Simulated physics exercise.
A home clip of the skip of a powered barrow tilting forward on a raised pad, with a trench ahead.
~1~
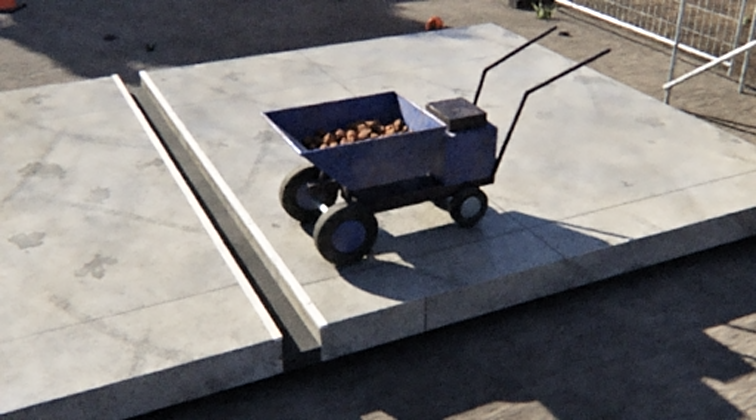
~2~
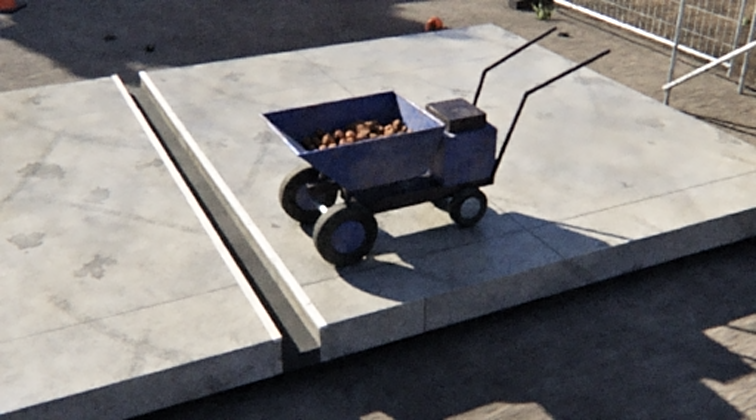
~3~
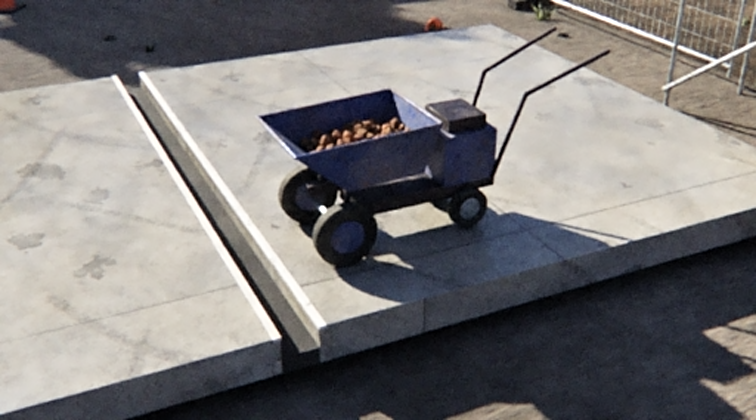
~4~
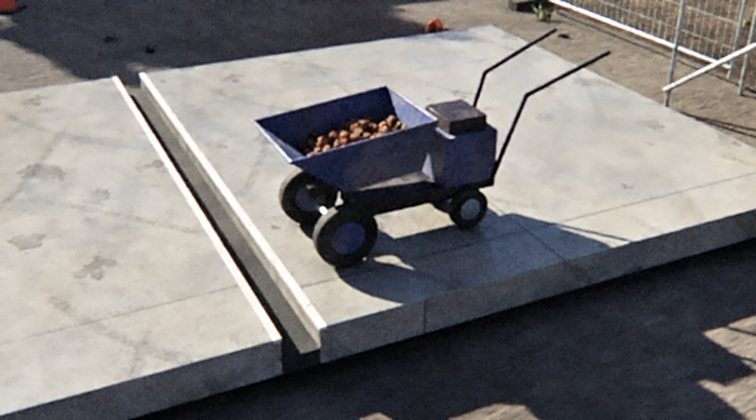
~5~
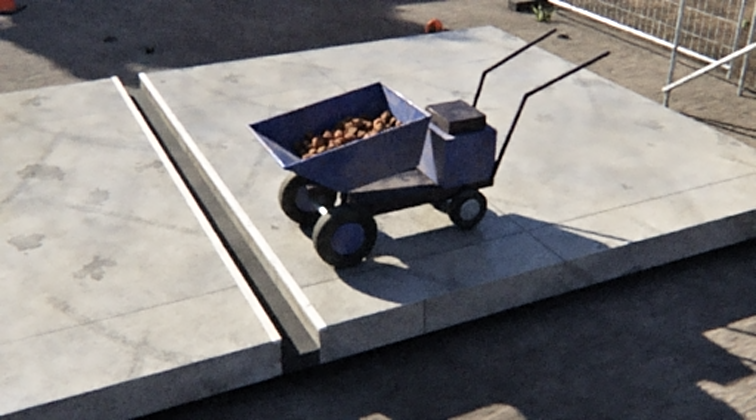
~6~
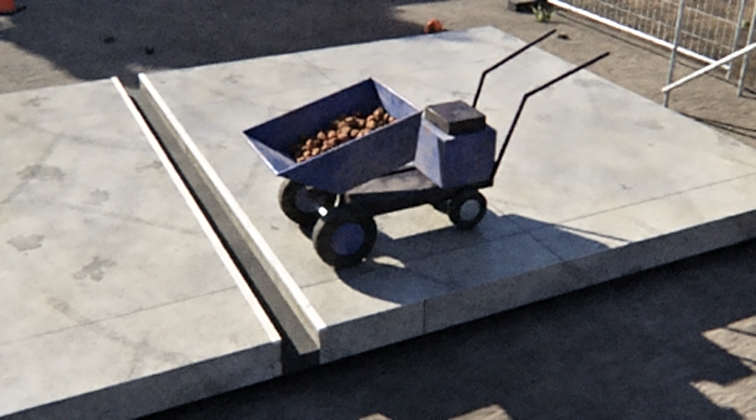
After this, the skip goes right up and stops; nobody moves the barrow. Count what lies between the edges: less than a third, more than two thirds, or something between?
The trench takes under a third.
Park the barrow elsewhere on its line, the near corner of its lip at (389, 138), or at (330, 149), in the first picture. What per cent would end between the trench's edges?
About 50 and 50 per cent.
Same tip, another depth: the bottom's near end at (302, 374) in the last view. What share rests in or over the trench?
Roughly 0 in a hundred.
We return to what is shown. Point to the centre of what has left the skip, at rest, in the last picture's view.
Close to (183, 270).
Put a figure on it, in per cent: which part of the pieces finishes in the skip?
Roughly 15 in a hundred.
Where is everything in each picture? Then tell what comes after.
The first picture shows lip of the skip (301, 154), level; top of the load (373, 138), clay clods; first edge of the trench (304, 296); far edge (260, 308), the trench under half as wide as the skip, and about half as deep as wide.
The second picture shows lip of the skip (300, 156), level; top of the load (372, 139).
The third picture shows lip of the skip (296, 158), tipped barely; top of the load (379, 139).
The fourth picture shows lip of the skip (292, 163), tipped barely; top of the load (376, 138).
The fifth picture shows lip of the skip (285, 168), tipped a little; top of the load (368, 127).
The sixth picture shows lip of the skip (278, 175), tipped a little; top of the load (371, 127); first edge of the trench (302, 299); far edge (258, 310).
Just after the last frame, skip tipped well over; every one in the skip.
A moment on, skip tipped steeply; the larger part in the skip; roughly a quarter beyond it.
Further on, skip tipped right over; about a tenth in the skip; the larger part beyond it.
When it is over, skip tipped right over; about a tenth in the skip; not one in or heaped over the trench; the larger part beyond it.
